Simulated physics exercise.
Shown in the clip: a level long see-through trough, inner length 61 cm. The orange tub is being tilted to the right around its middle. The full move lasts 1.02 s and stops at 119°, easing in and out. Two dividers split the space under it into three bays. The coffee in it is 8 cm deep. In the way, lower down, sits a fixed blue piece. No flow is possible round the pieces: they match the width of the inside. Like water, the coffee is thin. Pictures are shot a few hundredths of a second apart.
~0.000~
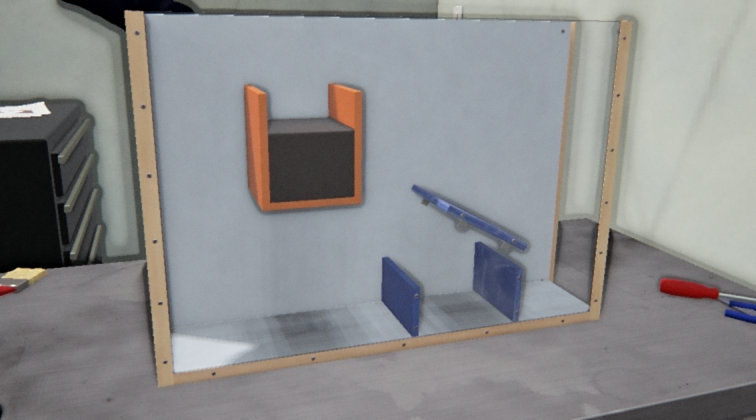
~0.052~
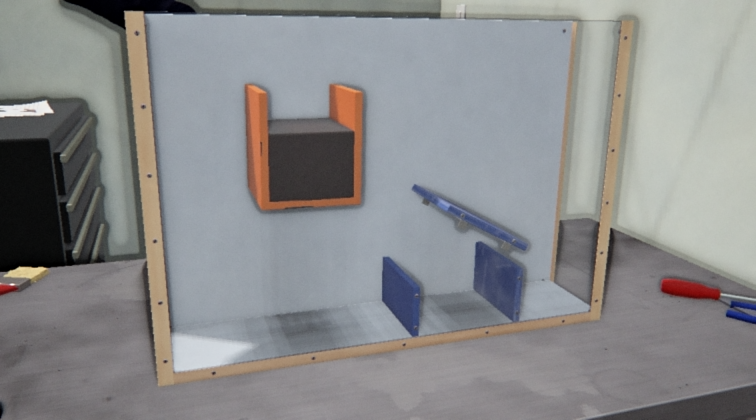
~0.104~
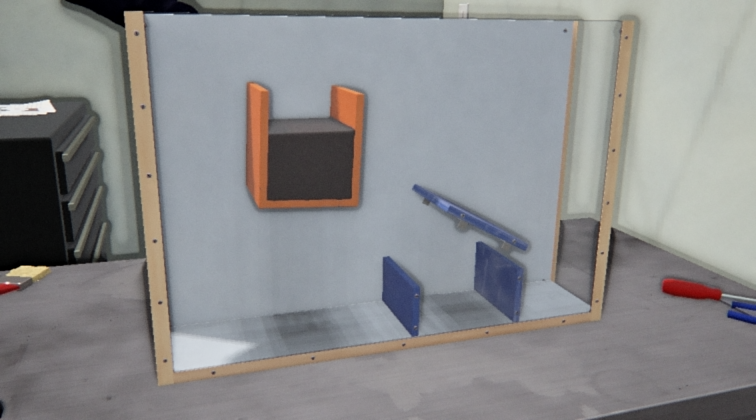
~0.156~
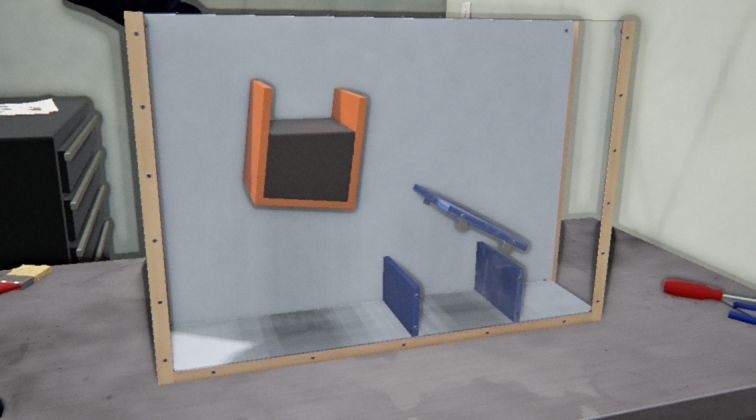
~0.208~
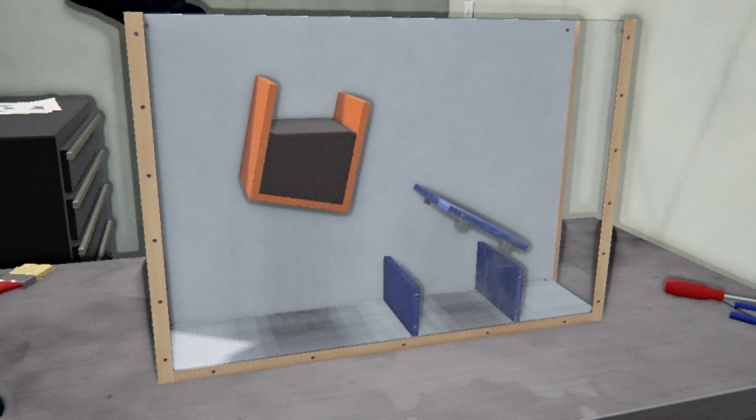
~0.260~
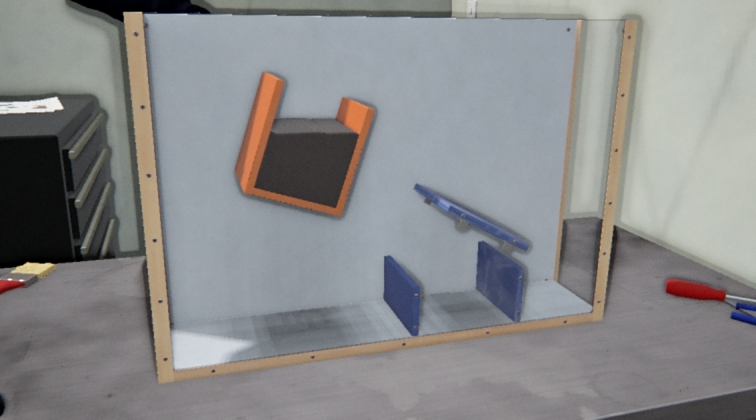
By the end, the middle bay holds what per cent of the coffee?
Around 45 out of 100.
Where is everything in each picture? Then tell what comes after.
In the first frame, the tub leans 0°; its pouring lip is at (359, 94); the highest coffee is at (285, 136); divider tops at (417, 289) and (520, 270).
In the second frame, the tub leans 1°; its pouring lip is at (359, 94); the highest coffee is at (342, 133).
In the third frame, the tub leans 3°; its pouring lip is at (361, 96); the highest coffee is at (346, 133).
In the fourth frame, the tub leans 7°; its pouring lip is at (364, 100); the highest coffee is at (334, 134).
In the fifth frame, the tub leans 12°; its pouring lip is at (367, 105); the highest coffee is at (281, 136).
In the sixth frame, the tub leans 18°; its pouring lip is at (371, 111); the highest coffee is at (292, 136).
Then, 0.46 s in, hardly anything has reached the bottom yet.
Then, 0.70 s in, 5 per cent is down, the largest part in the middle bay.
Then, 1.03 s in, 70 per cent is down, the largest part in the middle bay.
Finally, the split from left to right is 53, 45 and 2 per cent.
